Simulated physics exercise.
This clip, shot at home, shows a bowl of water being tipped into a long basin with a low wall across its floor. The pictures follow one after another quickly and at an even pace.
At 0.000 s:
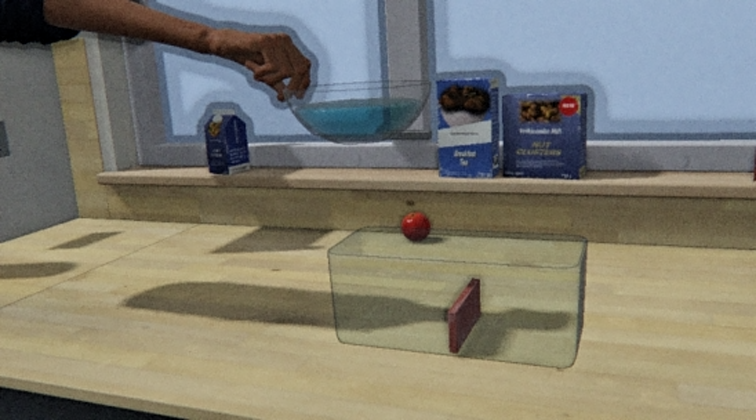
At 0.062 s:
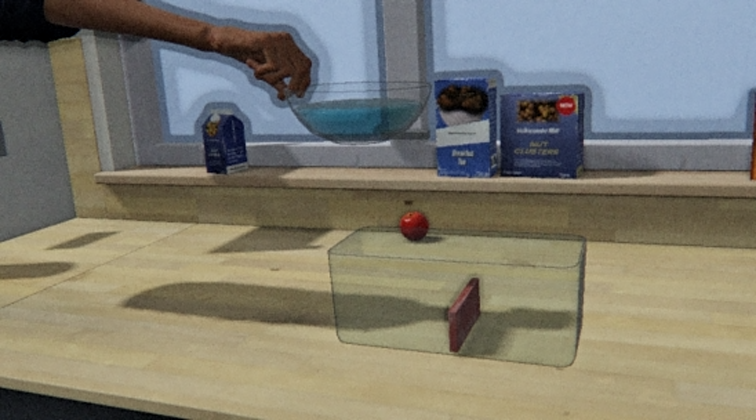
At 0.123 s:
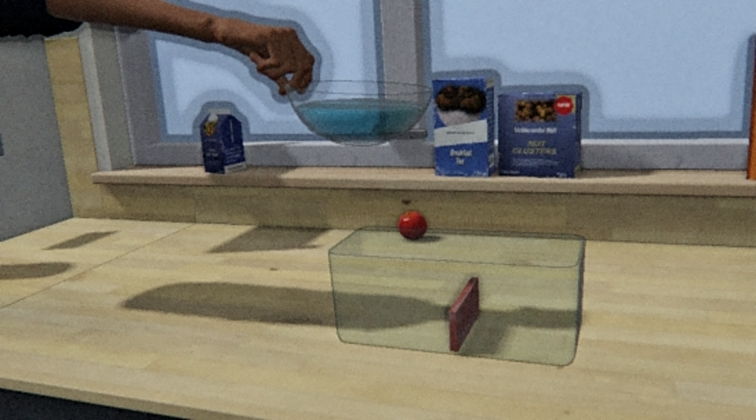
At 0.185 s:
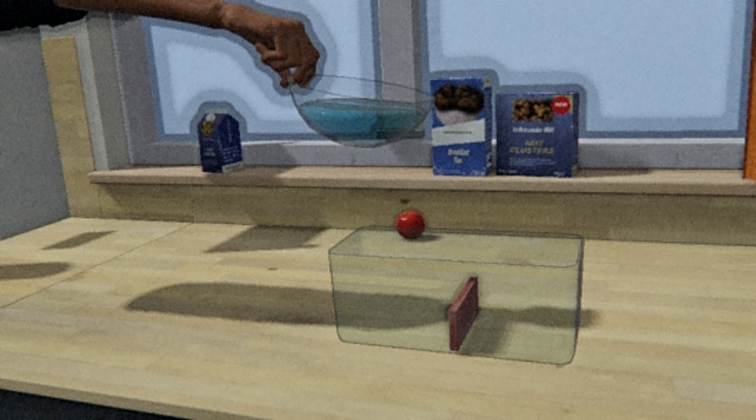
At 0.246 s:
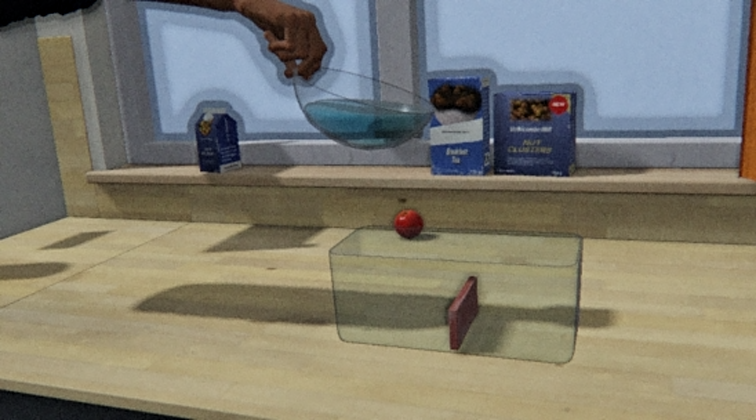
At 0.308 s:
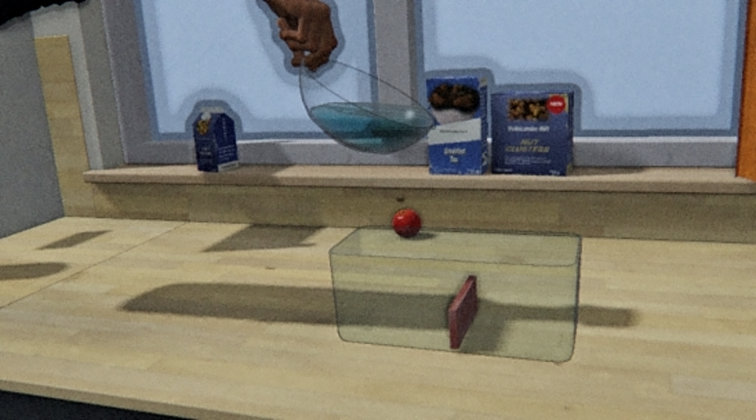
A hand tilts a glass bowl of blue water rightward above a clear, low-walled basin.
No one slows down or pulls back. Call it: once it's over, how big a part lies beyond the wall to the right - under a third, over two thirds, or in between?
In between.
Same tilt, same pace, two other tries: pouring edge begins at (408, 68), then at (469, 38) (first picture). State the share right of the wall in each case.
In order, some 45 and 80 percent.
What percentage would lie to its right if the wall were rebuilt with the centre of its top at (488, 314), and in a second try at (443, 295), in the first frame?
Around 35 percent in try one and around 80 percent in try two.
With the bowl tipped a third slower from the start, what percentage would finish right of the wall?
I'd say close to 70 per cent.
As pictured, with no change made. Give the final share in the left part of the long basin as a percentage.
Close to 40 percent.
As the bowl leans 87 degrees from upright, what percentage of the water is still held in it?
Some 10 per cent has not yet come out.
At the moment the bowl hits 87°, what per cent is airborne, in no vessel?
Something close to 40 percent of it.
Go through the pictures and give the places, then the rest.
The first frame shows tilt 0°; pouring edge (428, 85); surface from (303, 105) to (423, 102); the long basin's rim runs from (345, 240) to (583, 253); the wall's top is at (465, 295).
The second frame shows tilt 1°; pouring edge (428, 87); surface from (303, 105) to (423, 104).
The third frame shows tilt 5°; pouring edge (430, 93); surface from (304, 103) to (424, 107).
The fourth frame shows tilt 12°; pouring edge (431, 102); surface from (307, 101) to (426, 110).
The fifth frame shows tilt 20°; pouring edge (432, 114); surface from (312, 103) to (431, 113).
The sixth frame shows tilt 30°; pouring edge (431, 128); surface from (317, 106) to (431, 120); 3 per cent is over the edge.
A moment on, the bowl is tipped on its side and 9 per cent is still to pour, 3 is left of the wall and 47 right of it.
Next, the bowl is tipped right over and 0 per cent is still to pour, 35 is left of the wall and 59 right of it.
Then the bowl is tipped right over and 0 per cent is still to pour, 38 is left of the wall and 59 right of it.
Later the bowl is tipped right over and 0 per cent is still to pour, 38 is left of the wall and 59 right of it.
In the end 38 per cent lies left of the wall, 59 right of it and 3 outside.
